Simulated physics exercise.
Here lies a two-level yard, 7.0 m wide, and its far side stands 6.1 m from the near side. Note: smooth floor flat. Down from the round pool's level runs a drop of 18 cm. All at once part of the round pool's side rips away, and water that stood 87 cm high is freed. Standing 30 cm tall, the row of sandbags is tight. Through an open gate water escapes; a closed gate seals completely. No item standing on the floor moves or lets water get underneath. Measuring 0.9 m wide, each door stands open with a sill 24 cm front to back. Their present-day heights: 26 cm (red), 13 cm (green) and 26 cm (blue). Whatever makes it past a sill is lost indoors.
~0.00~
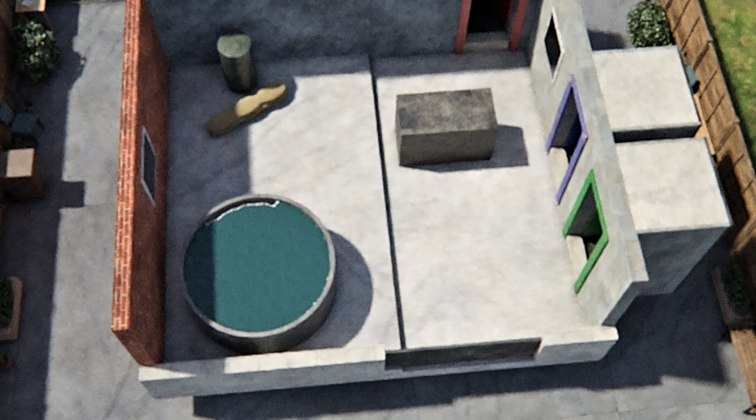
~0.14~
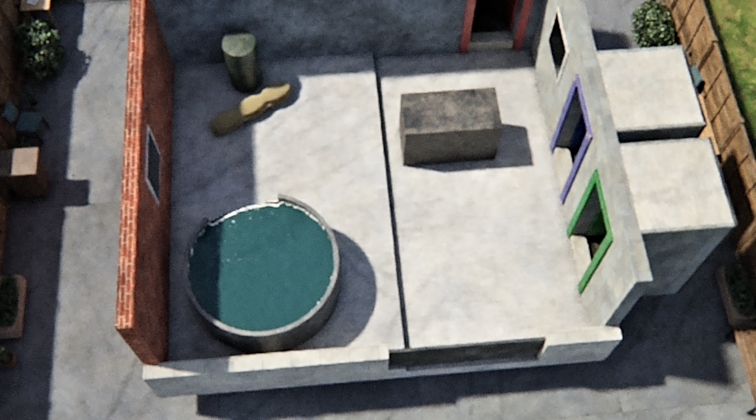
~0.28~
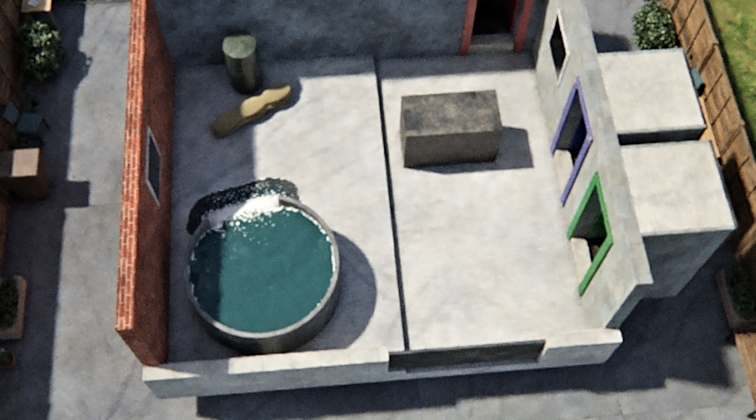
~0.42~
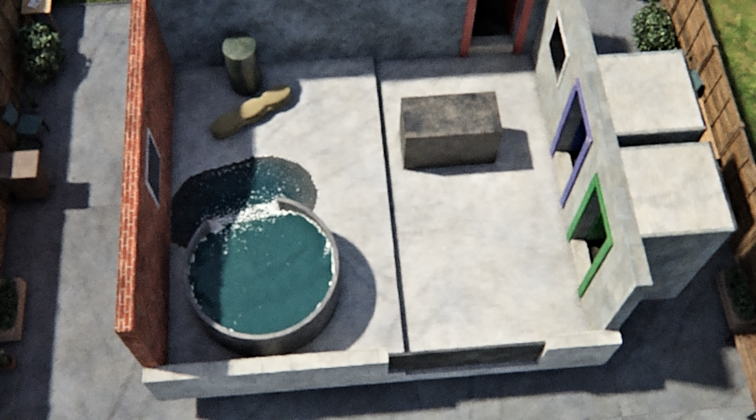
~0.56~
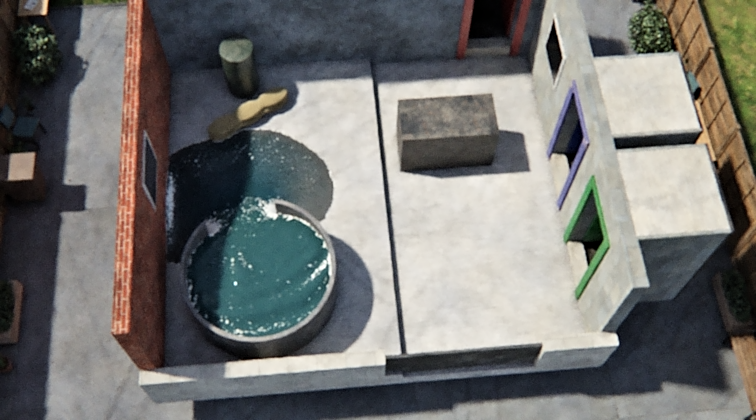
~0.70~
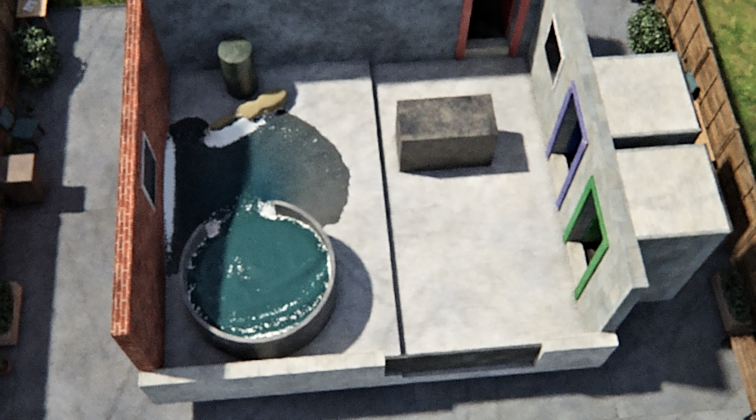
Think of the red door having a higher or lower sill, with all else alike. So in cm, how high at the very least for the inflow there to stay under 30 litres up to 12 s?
At least 21 cm or so.
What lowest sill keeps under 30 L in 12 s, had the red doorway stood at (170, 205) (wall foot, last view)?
It needs roughly 23 cm.
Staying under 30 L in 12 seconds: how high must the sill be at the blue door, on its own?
For blue: Close to 8.0 cm.
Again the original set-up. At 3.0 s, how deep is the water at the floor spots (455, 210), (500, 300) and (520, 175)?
The three readings, in order, are 0, 0 and 0 cm.
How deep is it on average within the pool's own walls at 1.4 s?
On average, around 55 cm.
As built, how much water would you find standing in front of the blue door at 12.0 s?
It works out to about 18.0 centimetres deep.
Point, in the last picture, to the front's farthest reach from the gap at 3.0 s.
Roughly at (521, 60) in the last view.
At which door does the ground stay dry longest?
The green one comes last.
After 1.4 s water covers 30 % of the floor, deepest (56 cm) near (170, 78); it has not reached the red door.
After 3.0 s water covers 45 % of the floor, deepest (48 cm) near (170, 86); 11 cm at the red door, 0 litres in over its 26 cm sill.
After 12.0 s water covers 90 % of the floor, deepest (19 cm) near (538, 146); 14 cm at the red door, 8 litres in over its 26 cm sill.
At the red door as built, the water arrived by 2.3 s and peaked near 28 cm at 5.6 s.
Run again over the same 12 s with other heights there, 44 litres in over 19.5 cm, 8 litres over 26 cm. The limit of 30 litres is kept from about 21 cm up.
